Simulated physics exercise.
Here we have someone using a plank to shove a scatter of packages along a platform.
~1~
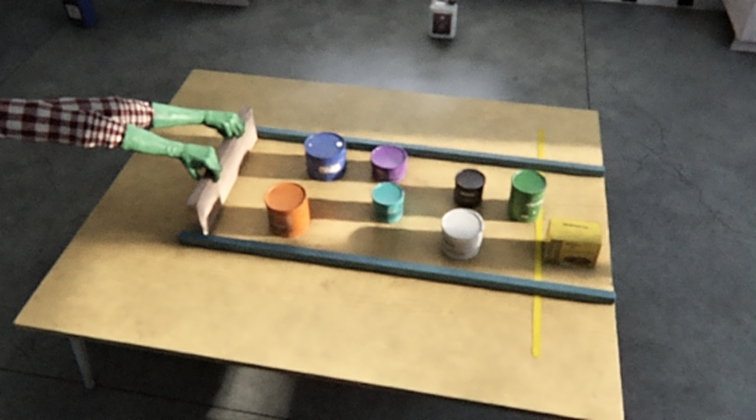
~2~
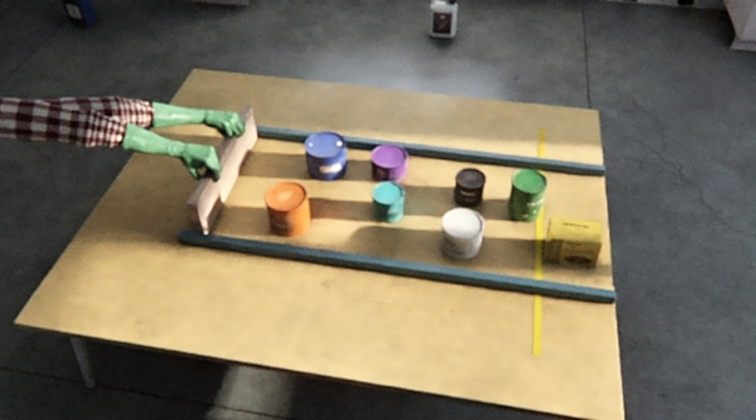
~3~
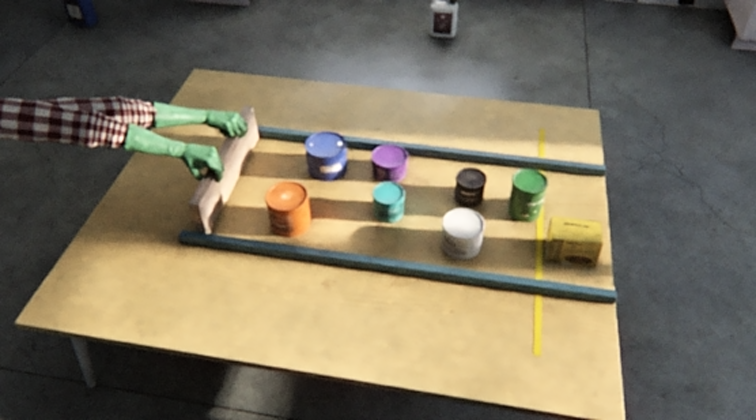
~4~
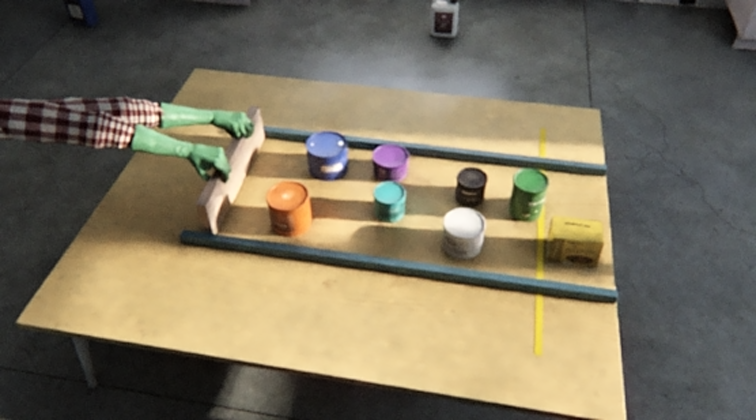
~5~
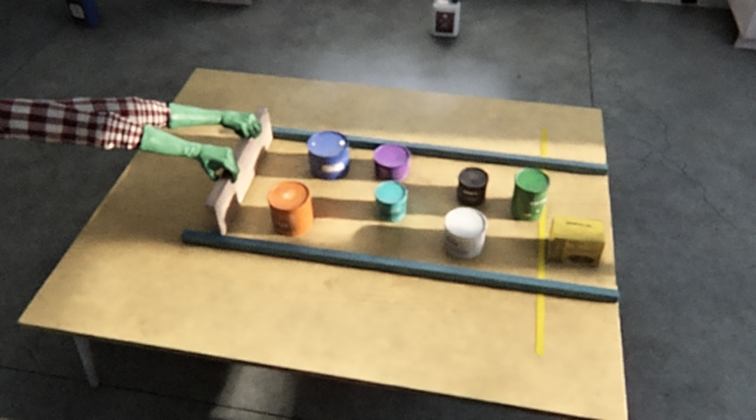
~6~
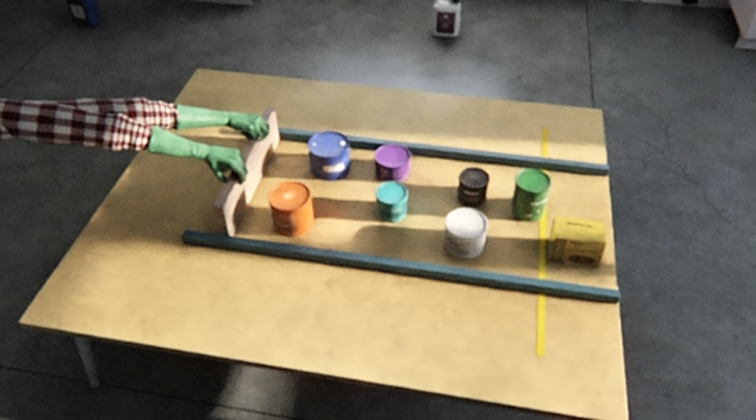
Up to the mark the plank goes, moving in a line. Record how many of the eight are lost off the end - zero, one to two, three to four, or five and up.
Lost off the end: One to two.
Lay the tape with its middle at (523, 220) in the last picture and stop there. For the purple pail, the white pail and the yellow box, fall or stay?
Okay, so the purple pail is still on top, the white pail is still on top, and finally the yellow box ends up down.
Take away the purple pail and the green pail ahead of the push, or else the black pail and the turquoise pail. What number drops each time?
Try 1: 1; try 2: 1.
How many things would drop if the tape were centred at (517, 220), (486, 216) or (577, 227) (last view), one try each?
Per try: 1; 0; 4.
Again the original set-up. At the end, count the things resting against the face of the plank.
The figure is 3.
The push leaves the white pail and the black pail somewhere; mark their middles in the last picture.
Looks like one lands around (611, 258), and the other around (581, 211).
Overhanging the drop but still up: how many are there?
Count: 3.
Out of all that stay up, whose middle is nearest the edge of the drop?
It's the green pail that is foremost.
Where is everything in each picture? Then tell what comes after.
Yellow box (572, 242); green pail (526, 197); black pail (469, 188); plank (225, 168); tape (539, 224), in the first frame.
Green pail (526, 196); plank (225, 168), in the second frame.
Black pail (470, 188); purple pail (390, 164), in the third frame.
Yellow box (574, 241); orange pail (290, 209), in the fourth frame.
Green pail (529, 195); white pail (465, 234), in the fifth frame.
Yellow box (576, 241); green pail (530, 196); black pail (473, 187); plank (249, 170); tape (543, 223), in the sixth frame.
Soon after, none off yet; yellow box at rest near (576, 241); green pail at rest near (530, 196); black pail at rest near (473, 187).
After that, none off yet; yellow box at rest near (576, 241); green pail at rest near (530, 196); black pail displaced a little near (489, 194).
In the end, the number that fall off is one or two; gone, yellow box.
